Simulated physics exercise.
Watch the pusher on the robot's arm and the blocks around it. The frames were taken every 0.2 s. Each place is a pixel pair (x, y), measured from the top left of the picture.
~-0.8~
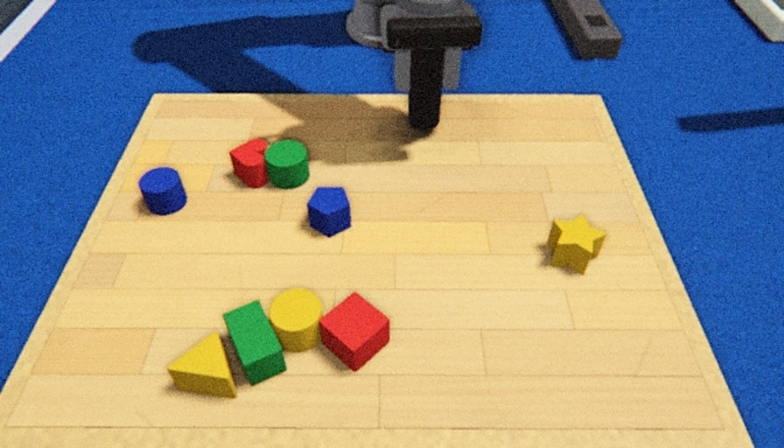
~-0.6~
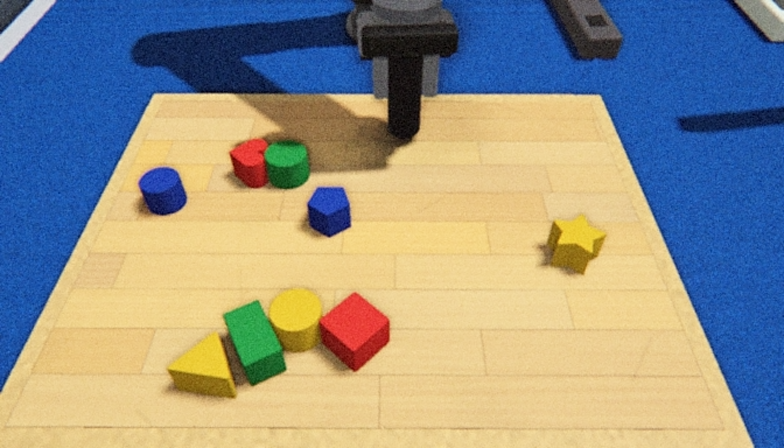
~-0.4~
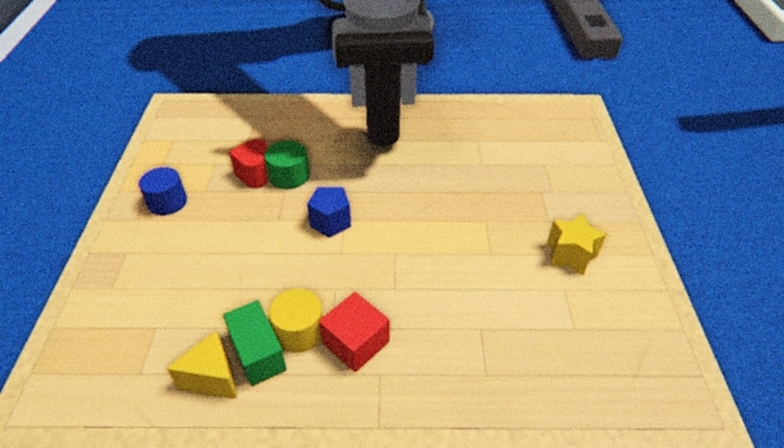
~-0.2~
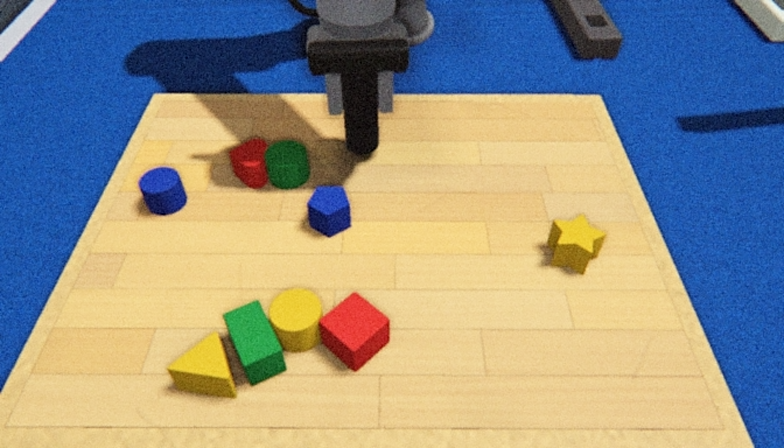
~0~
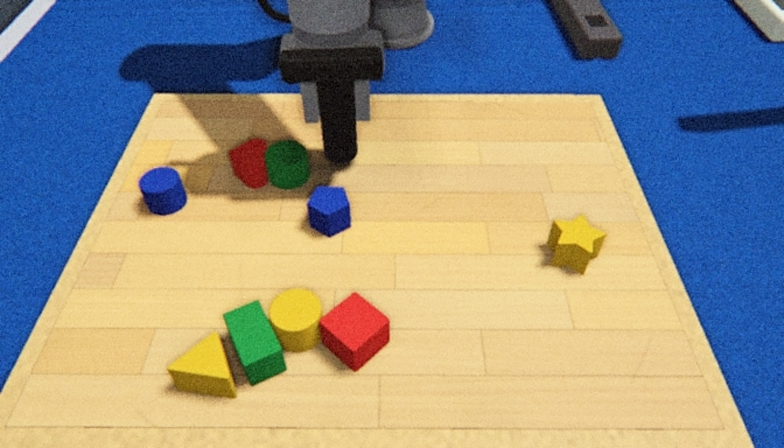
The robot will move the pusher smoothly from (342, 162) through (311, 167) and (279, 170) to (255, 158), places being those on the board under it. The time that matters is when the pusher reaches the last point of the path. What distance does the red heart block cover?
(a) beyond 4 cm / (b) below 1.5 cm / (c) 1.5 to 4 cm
Letter c.
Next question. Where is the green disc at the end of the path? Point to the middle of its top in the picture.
Its top face will be centred at roughly (245, 167).
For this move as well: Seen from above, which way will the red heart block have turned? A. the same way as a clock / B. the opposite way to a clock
The one that fits is A, the same way as a clock.
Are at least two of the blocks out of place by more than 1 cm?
Yes, I think so.
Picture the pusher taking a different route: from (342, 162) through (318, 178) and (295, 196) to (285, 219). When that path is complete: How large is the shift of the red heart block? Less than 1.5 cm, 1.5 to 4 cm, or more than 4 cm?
The red heart block moves 1.5-4 cm.
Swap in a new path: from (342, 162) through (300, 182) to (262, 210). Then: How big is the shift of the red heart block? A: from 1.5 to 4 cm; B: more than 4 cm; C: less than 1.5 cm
My pick is A.
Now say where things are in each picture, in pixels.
The first frame shows tip of the pusher at (424, 122), middles of tops, red heart block at (250, 151), green disc at (285, 153), blue five-sided block at (329, 199).
The second frame shows pusher at (404, 130), nothing pushed.
The third frame shows pusher at (383, 138), nothing pushed.
The fourth frame shows pusher at (363, 146), nothing pushed.
The fifth frame shows pusher at (341, 154), red heart block at (250, 151), green disc at (285, 153), blue five-sided block at (329, 199).
The first path, step by step. One third of the way, pusher at (310, 159); red heart block at (239, 152), turned 15° clockwise; green disc at (272, 157).
Two thirds of the way, pusher at (276, 162); red heart block at (222, 153), turned 40° clockwise; green disc at (245, 167).
At the end, pusher at (254, 151); red heart block at (216, 153), turned 20° clockwise; green disc at (245, 167); blue five-sided block unmoved.
